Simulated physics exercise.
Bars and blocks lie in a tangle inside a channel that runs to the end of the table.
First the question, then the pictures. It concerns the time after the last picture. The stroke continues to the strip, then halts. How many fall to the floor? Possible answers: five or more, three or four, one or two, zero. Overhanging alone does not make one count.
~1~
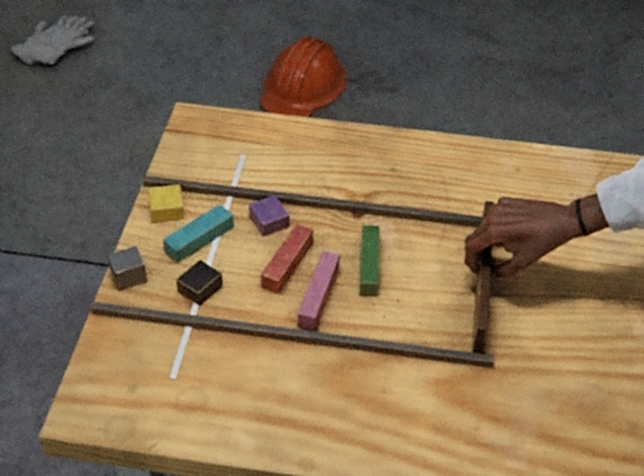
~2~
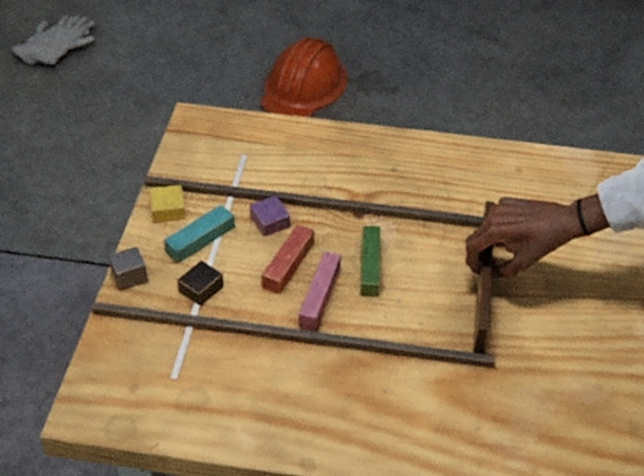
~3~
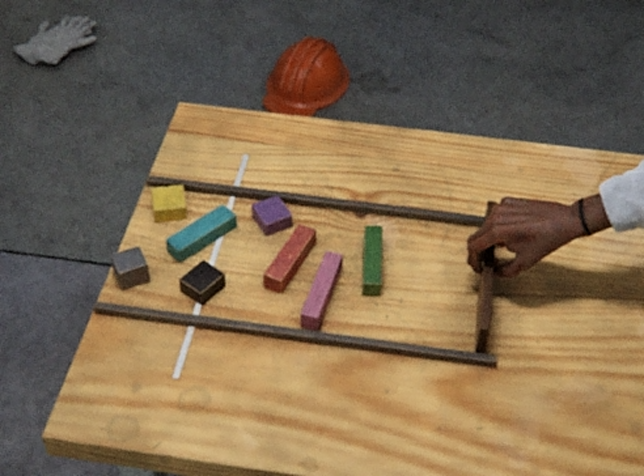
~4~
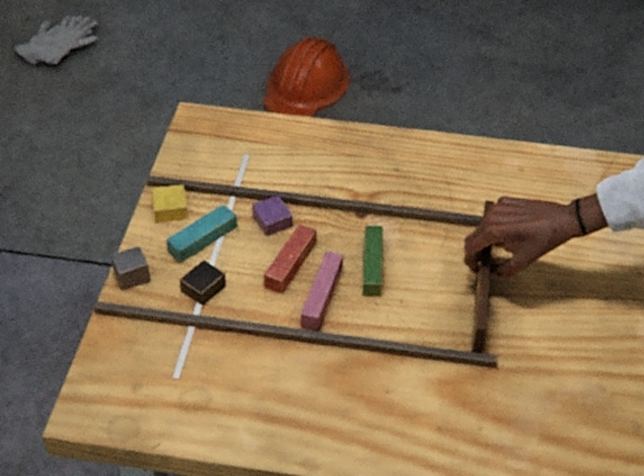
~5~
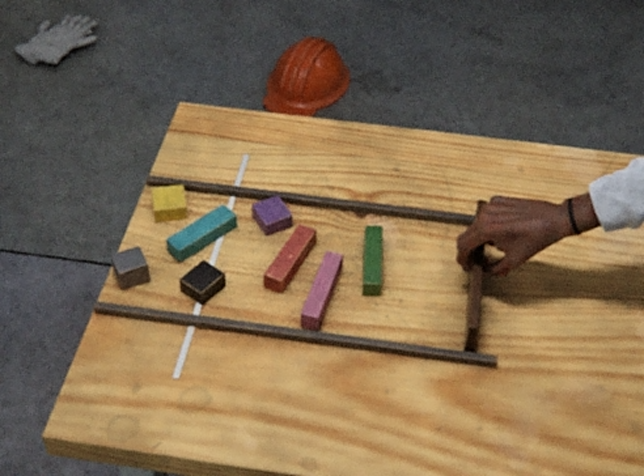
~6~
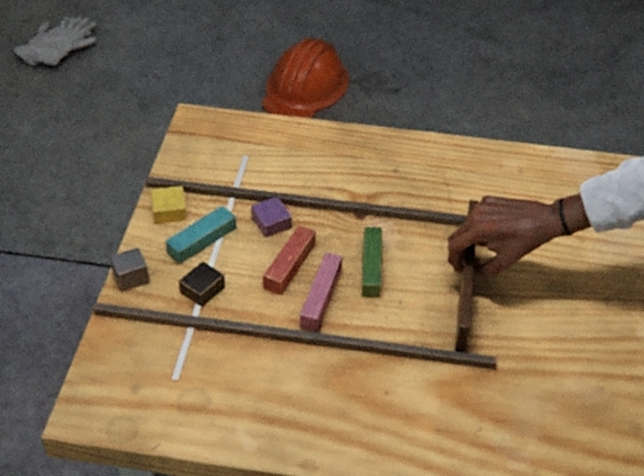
Zero of them.
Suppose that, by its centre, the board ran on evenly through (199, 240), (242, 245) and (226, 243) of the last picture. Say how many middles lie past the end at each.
First 2, then 0, then 0.
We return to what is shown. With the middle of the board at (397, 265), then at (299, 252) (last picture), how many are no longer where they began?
By then 0, and 4.
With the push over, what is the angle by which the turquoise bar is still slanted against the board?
Roughly 10° out of line.
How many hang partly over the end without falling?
Number: 2.
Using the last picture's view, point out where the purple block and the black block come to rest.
The purple block ends at (199, 202) and the black block at (149, 289).
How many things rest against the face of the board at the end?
1.
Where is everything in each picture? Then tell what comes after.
The first picture shows grey block (128, 268); yellow block (166, 203); turquoise bar (199, 233); board (483, 275); tape (212, 255).
The second picture shows yellow block (167, 204); green bar (371, 260).
The third picture shows turquoise bar (202, 233); purple block (272, 216).
The fourth picture shows grey block (131, 268); black block (203, 283).
The fifth picture shows yellow block (170, 204); pink bar (322, 290).
The sixth picture shows grey block (130, 269); yellow block (169, 205); turquoise bar (202, 234); board (467, 274); tape (214, 256).
Soon after, none off yet; grey block at rest near (130, 269); yellow block at rest near (169, 205); turquoise bar at rest near (202, 234).
After that, none off yet; grey block at rest near (130, 269); yellow block at rest near (169, 205); turquoise bar displaced a little near (188, 229).
In the end, the number that fall off is zero.
